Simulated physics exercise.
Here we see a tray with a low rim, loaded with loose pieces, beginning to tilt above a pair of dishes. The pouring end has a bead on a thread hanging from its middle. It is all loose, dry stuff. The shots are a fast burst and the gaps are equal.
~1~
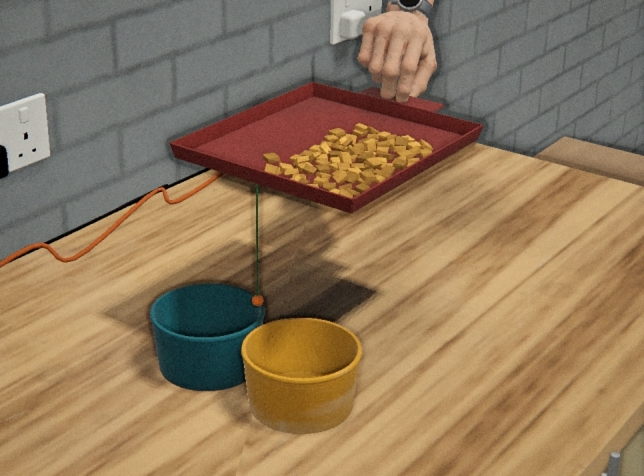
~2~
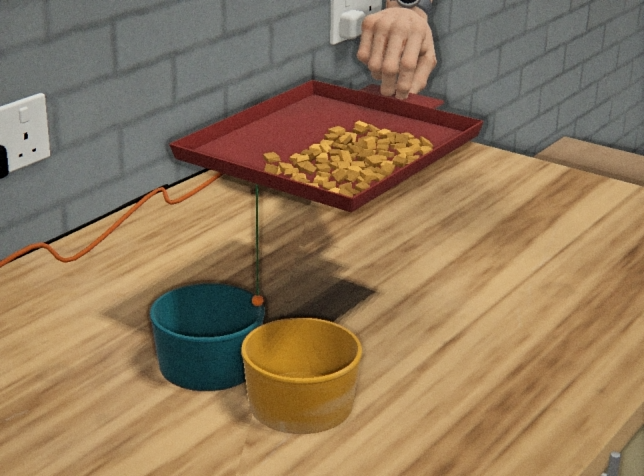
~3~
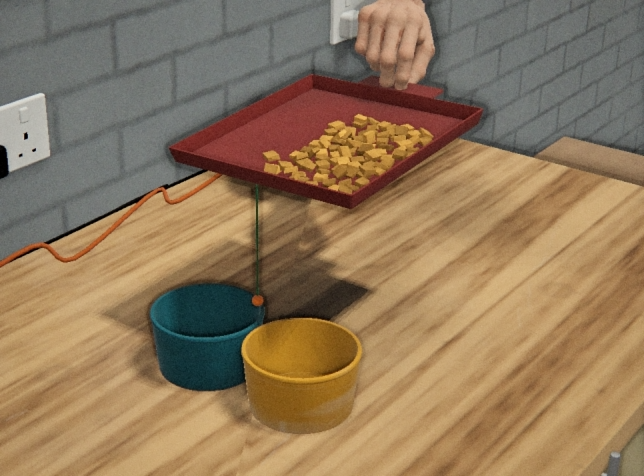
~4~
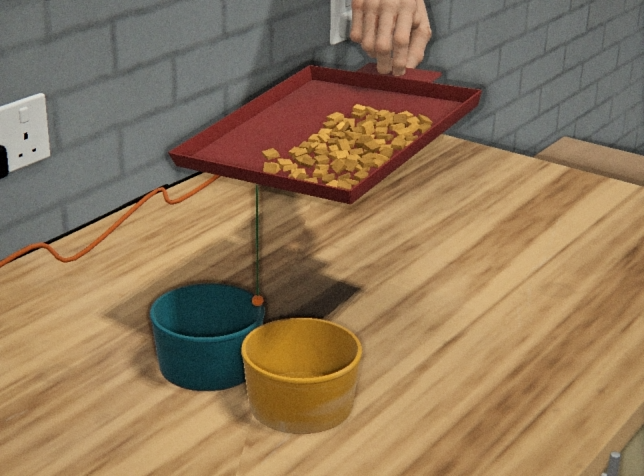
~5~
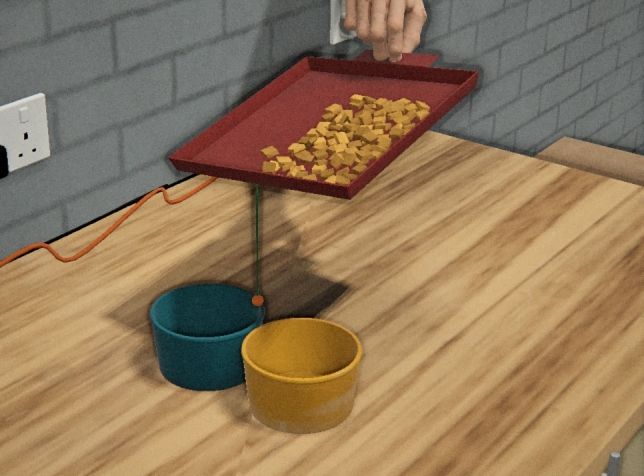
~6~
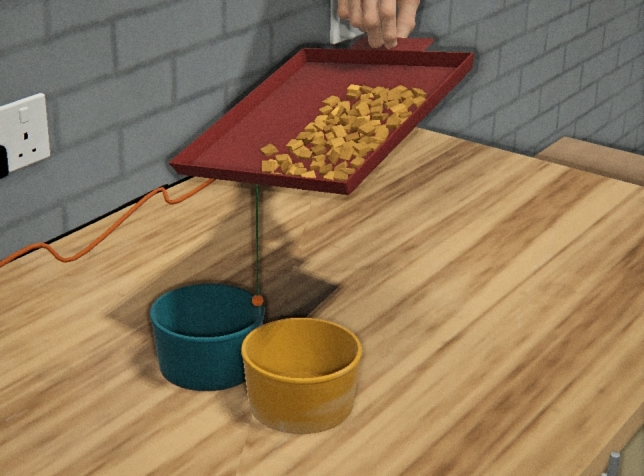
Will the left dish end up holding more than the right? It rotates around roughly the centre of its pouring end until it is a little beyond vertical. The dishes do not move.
Yes.
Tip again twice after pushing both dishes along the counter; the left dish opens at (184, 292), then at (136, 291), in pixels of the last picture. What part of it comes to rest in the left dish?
First placement: 90 per cent; second placement: 20 per cent.
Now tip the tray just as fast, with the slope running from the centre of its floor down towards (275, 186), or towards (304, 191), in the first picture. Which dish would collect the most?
Results - the dish on the right side first, the dish on the right side second.
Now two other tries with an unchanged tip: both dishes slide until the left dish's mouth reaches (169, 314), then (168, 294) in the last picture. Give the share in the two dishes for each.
The first yields 40 per cent and the second 80 per cent.
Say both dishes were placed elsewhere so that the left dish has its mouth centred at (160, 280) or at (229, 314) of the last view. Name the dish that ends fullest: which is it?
Try 1 - the dish at left; try 2 - the dish at left.
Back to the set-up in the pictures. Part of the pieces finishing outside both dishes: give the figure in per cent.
Around 60 in a hundred.
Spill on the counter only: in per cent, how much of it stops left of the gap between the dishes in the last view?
I reckon around 100 per cent.
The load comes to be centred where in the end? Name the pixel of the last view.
Somewhere close to (185, 338) in the last picture.
Soon after the last picture, tray tipped steeply; nearly all on the tray; a small part in the air.
A little later, tray tipped right over; about a quarter on the tray; about a quarter in the left dish; about a quarter outside both; about a quarter in the air.
Later still, tray tipped past a quarter turn; about a third in the left dish; about two thirds outside both.
At rest, tray tipped past a quarter turn; none in the right dish; about a third in the left dish; about two thirds outside both.
